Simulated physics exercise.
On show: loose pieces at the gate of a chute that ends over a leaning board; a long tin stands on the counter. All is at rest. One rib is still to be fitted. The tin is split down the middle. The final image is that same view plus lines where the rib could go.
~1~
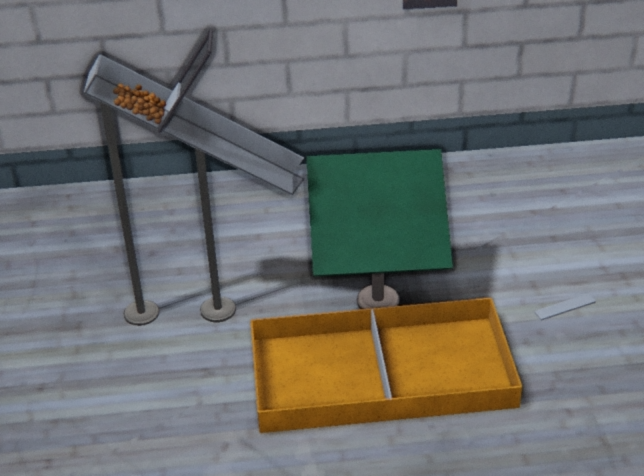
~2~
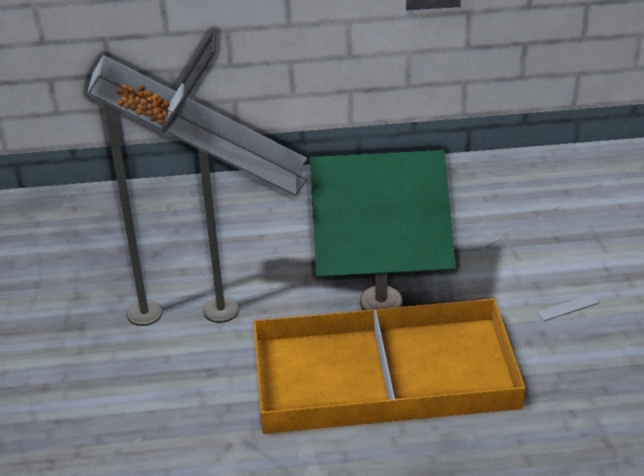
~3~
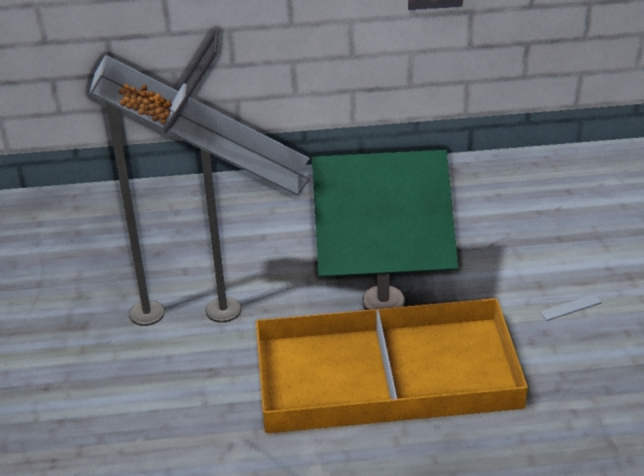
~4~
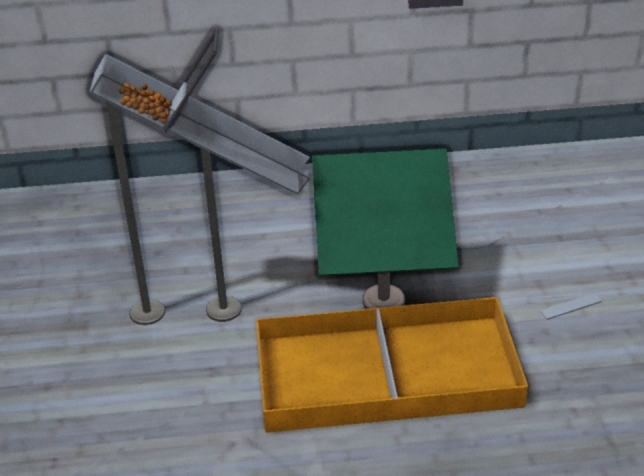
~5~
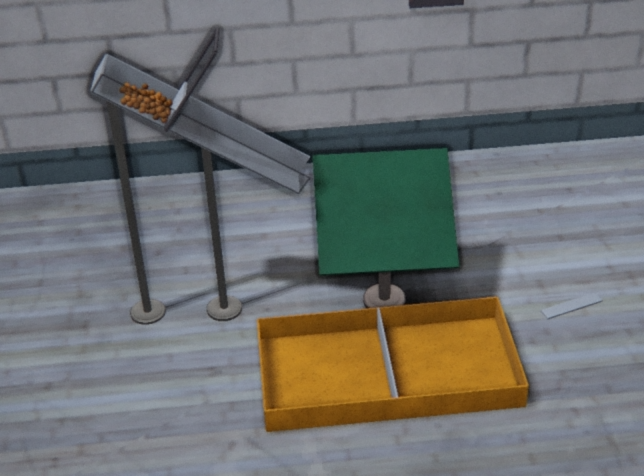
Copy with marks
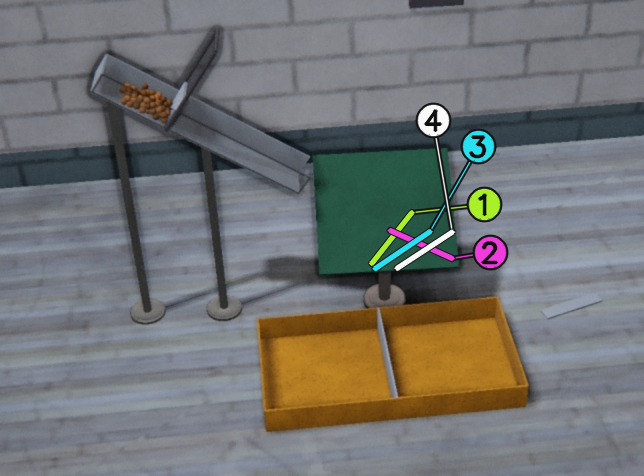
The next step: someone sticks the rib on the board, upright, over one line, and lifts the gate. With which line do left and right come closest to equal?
Choose 4.
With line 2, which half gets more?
Right.
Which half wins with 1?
More lands on the left.
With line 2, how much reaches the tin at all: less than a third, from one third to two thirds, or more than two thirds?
More than two thirds.
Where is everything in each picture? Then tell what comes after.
In the first picture, load behind the gate at (143, 107), roasted chickpeas; lip of the chute at (292, 184), sloping gently.
In the second picture, middle of the board at (382, 212), tilted fairly steeply; middle of its low edge at (386, 272); of its high edge at (377, 153).
In the third picture, front corners of the tin at (264, 412) and (527, 387); front end of its middle wall at (396, 400); gate still shut at (182, 96).
In the fourth picture, middle of the load at (149, 106); lip at (298, 184).
In the fifth picture, middle of the load at (149, 106); lip at (299, 183).
On the marked copy, line 1 from (411, 212) to (371, 263); line 2 from (390, 230) to (452, 258); line 3 from (429, 231) to (375, 268); line 4 from (452, 232) to (397, 268).
For line 1, of what is caught, nearly all in the left half, a stray few in the right.
For line 2, of what is caught, a small part in the left half, most in the right.
For line 3, of what is caught, most in the left half, about a quarter in the right.
For line 4, of what is caught, about a third in the left half, about two thirds in the right.
